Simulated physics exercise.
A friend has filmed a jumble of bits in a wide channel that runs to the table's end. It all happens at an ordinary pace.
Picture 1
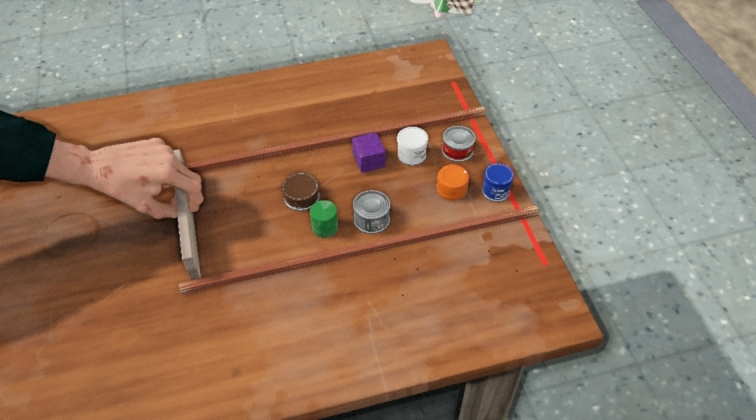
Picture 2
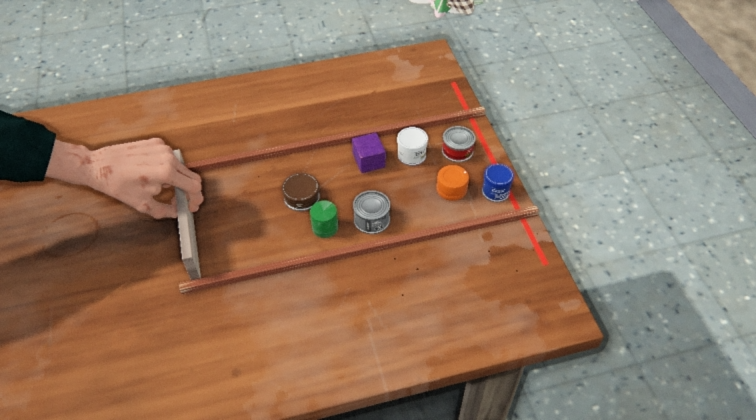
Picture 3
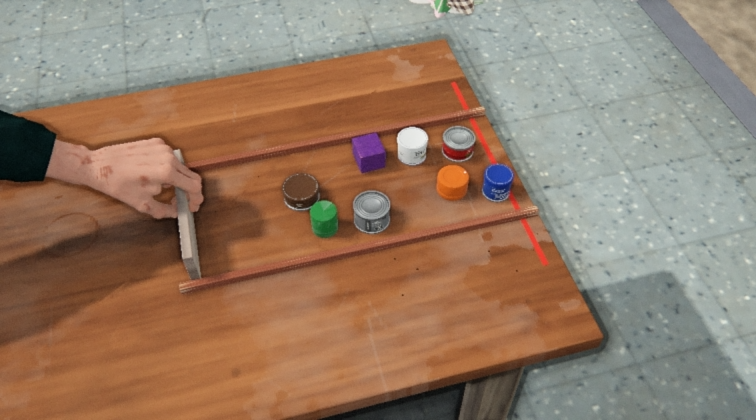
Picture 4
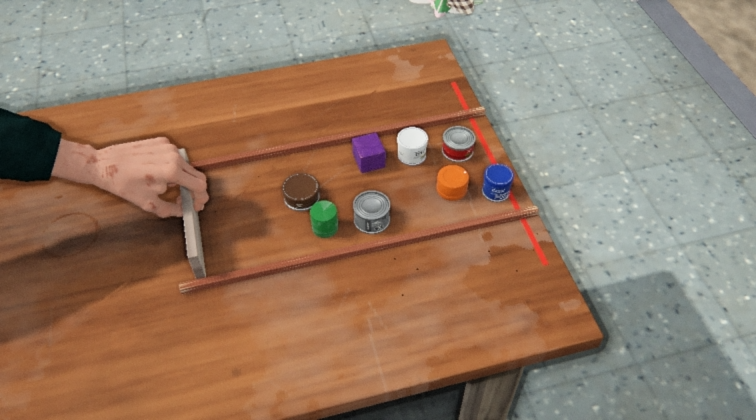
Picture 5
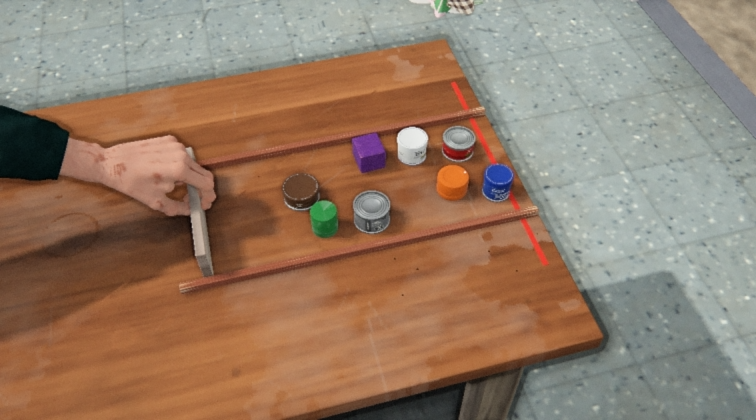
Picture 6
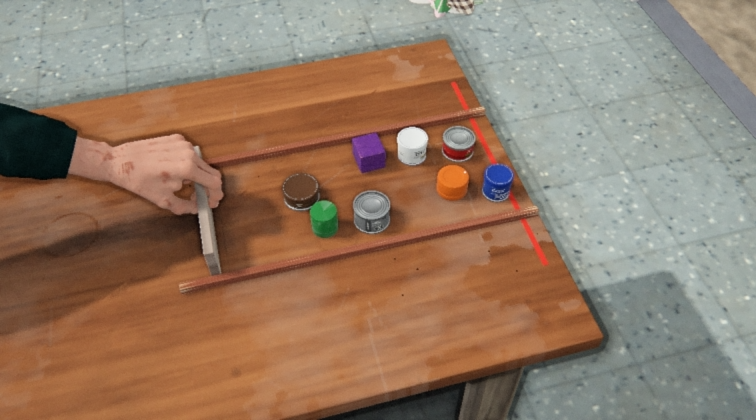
On a wooden tabletop, a hand sliding a small board slightly right between two strips, the scattered tins and lids staying still.
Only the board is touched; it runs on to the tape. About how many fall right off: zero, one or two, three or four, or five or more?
The number that fall off is five or more.
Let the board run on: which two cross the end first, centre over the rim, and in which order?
Earliest first: The red tin, the blue tin.
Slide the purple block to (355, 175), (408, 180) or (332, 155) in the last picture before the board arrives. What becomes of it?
In that order, it survives; goes over; is kept.
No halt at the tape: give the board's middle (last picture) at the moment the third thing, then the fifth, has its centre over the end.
First at (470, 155), next at (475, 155).
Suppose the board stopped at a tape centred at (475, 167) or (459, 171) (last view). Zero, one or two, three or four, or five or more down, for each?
In that order: Either three or four; 1 or 2.
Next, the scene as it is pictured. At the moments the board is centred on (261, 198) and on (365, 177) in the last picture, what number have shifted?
0 and 4.
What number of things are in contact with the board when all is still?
It touches 3.
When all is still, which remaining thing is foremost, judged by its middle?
Foremost is the brown pot.
A little later, none off yet; blue tin at rest near (497, 183); red tin at rest near (458, 144); orange lid at rest near (453, 183).
When it is over, the number that fall off is five or more; down, grey tin, white tin, orange lid, red tin and blue tin.
